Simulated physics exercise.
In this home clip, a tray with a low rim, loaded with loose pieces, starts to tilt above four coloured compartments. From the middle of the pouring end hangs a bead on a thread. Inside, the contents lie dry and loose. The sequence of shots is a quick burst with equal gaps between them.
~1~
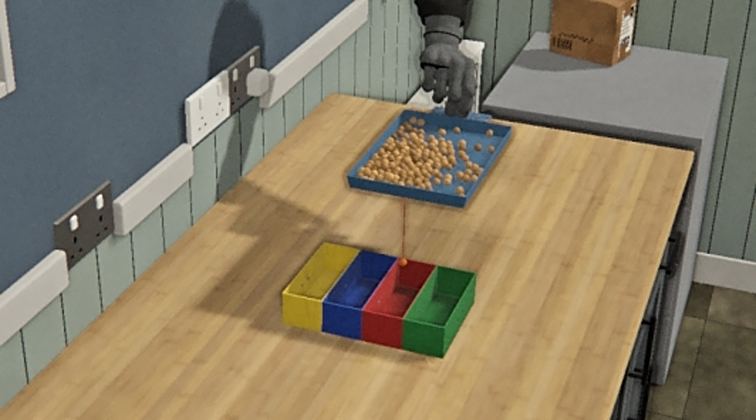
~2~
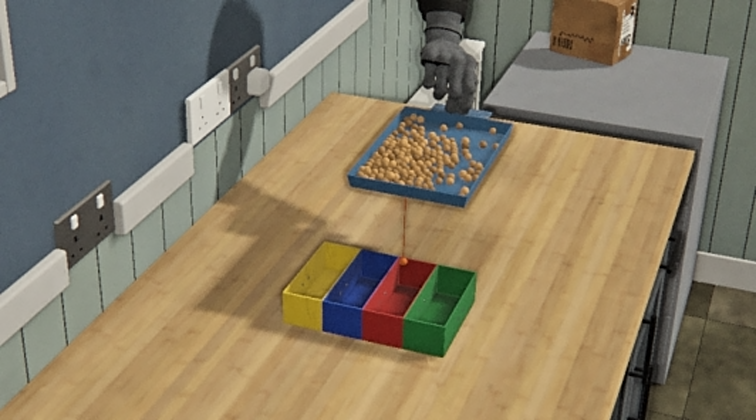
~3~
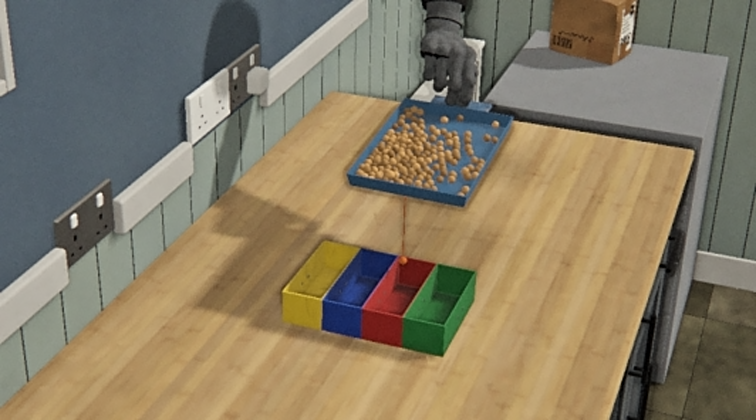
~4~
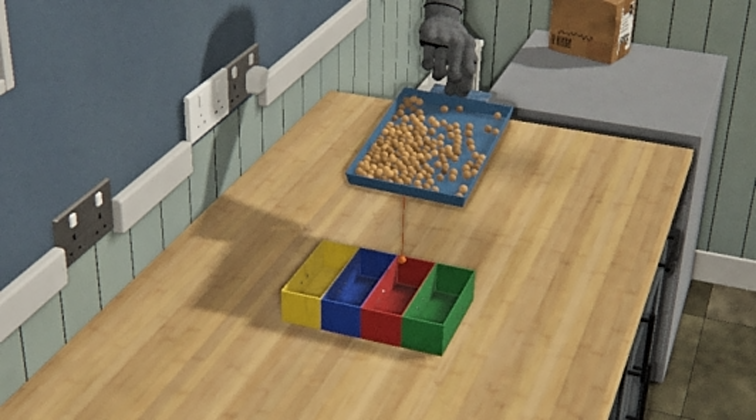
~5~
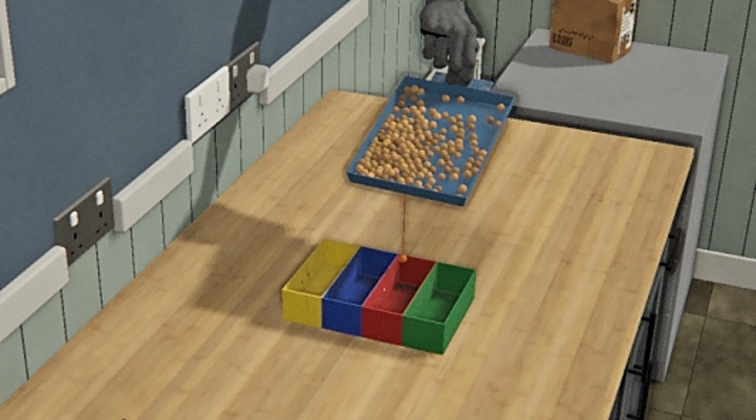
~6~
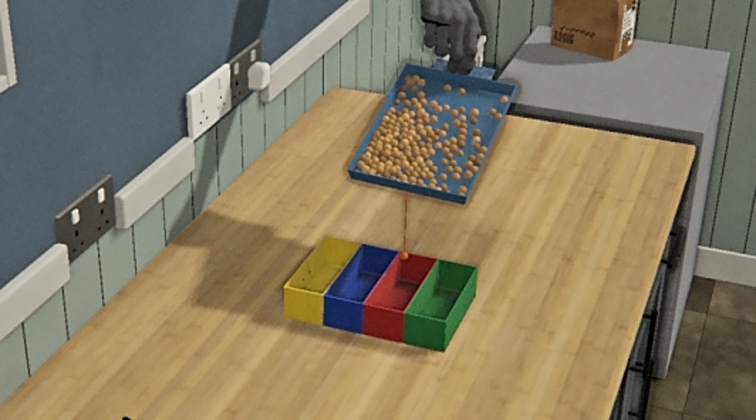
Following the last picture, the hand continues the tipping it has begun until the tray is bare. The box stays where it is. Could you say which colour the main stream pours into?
It pours into the green cell.
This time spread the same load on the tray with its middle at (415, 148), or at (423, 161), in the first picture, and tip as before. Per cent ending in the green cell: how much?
Estimate: 50 % first, 40 % second.
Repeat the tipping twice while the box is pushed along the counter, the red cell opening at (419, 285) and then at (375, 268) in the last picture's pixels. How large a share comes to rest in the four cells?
In order: 90 per cent and 50 per cent.
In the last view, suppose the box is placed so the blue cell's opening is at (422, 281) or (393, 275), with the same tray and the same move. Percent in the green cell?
You'd get 0 in a hundred first and 20 in a hundred after that.
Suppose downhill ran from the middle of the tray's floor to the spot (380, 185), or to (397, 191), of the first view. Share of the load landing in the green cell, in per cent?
Near 0 % and 10 %.
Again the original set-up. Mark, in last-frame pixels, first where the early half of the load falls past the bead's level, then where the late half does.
For the early half I get (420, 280), and for the late half (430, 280).
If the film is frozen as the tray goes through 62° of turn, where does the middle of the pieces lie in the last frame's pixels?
Look around (417, 174) in the last picture.
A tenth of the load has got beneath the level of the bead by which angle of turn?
I'd put it at about 70 degrees.
Soon after the last picture, tray tipped steeply; most on the tray; a stray few in the green cell; a stray few in the blue cell; a small part falling or outside the box.
A little later, tray tipped past a quarter turn; a stray few on the tray; about a third in the green cell; about a quarter in the red cell; a small part in the blue cell; a stray few in the yellow cell; about a quarter falling or outside the box.
Later still, tray tipped past a quarter turn; about half in the green cell; about a quarter in the red cell; a small part in the blue cell; a stray few in the yellow cell; a small part falling or outside the box.
By the end, tray tipped past a quarter turn; about half in the green cell; about a quarter in the red cell; a small part in the blue cell; a stray few in the yellow cell; a small part outside the box.
